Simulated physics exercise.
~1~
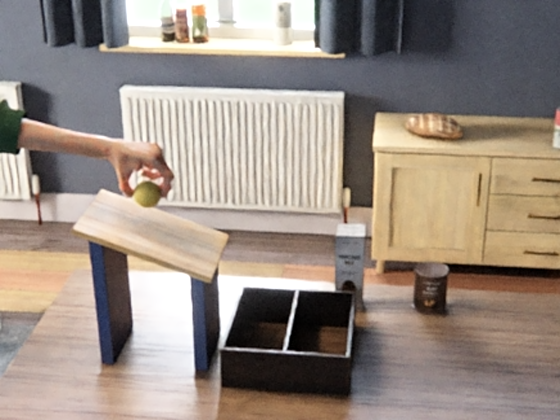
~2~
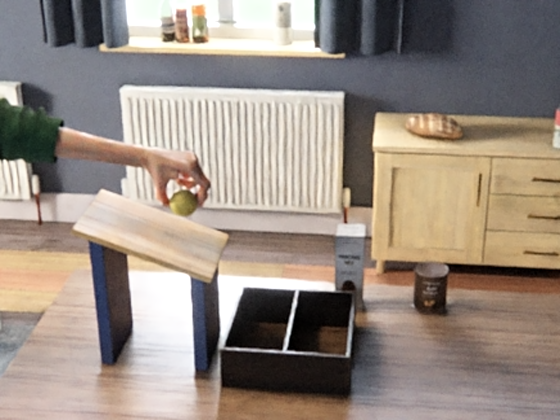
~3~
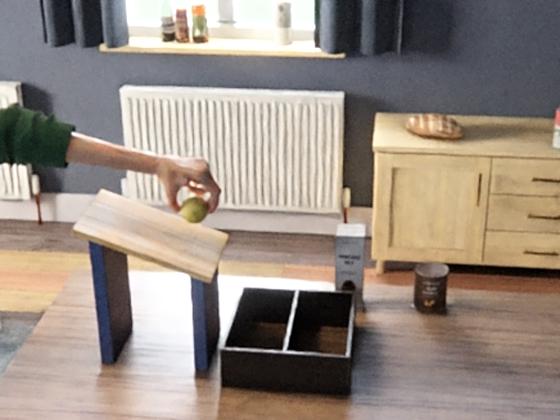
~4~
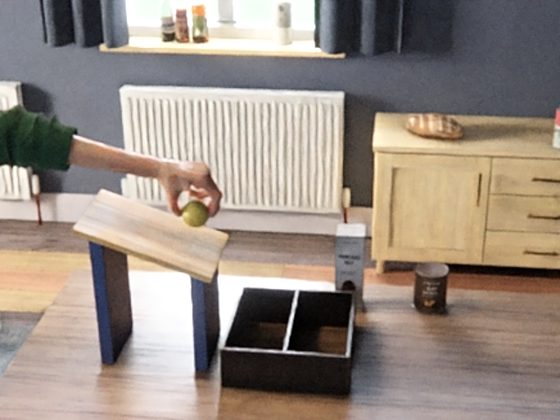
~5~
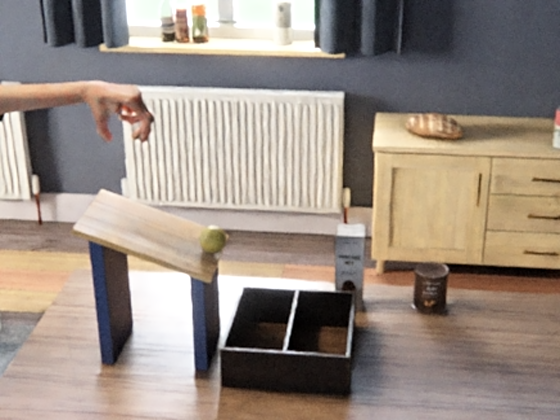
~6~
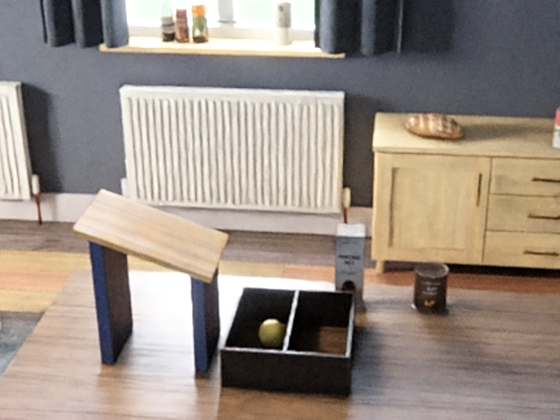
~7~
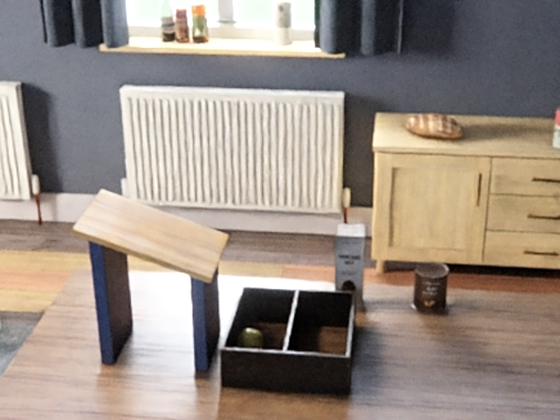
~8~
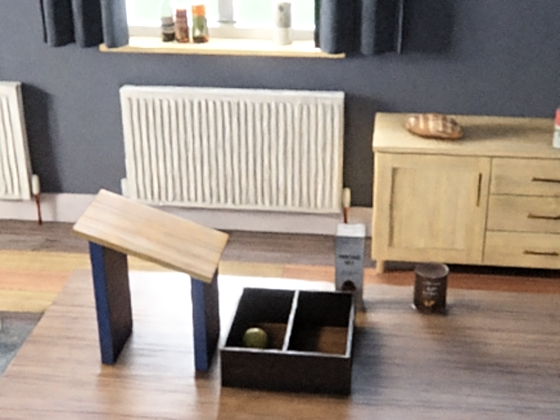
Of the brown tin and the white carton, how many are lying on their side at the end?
None of them are. The brown tin and the white carton both still stand upright.
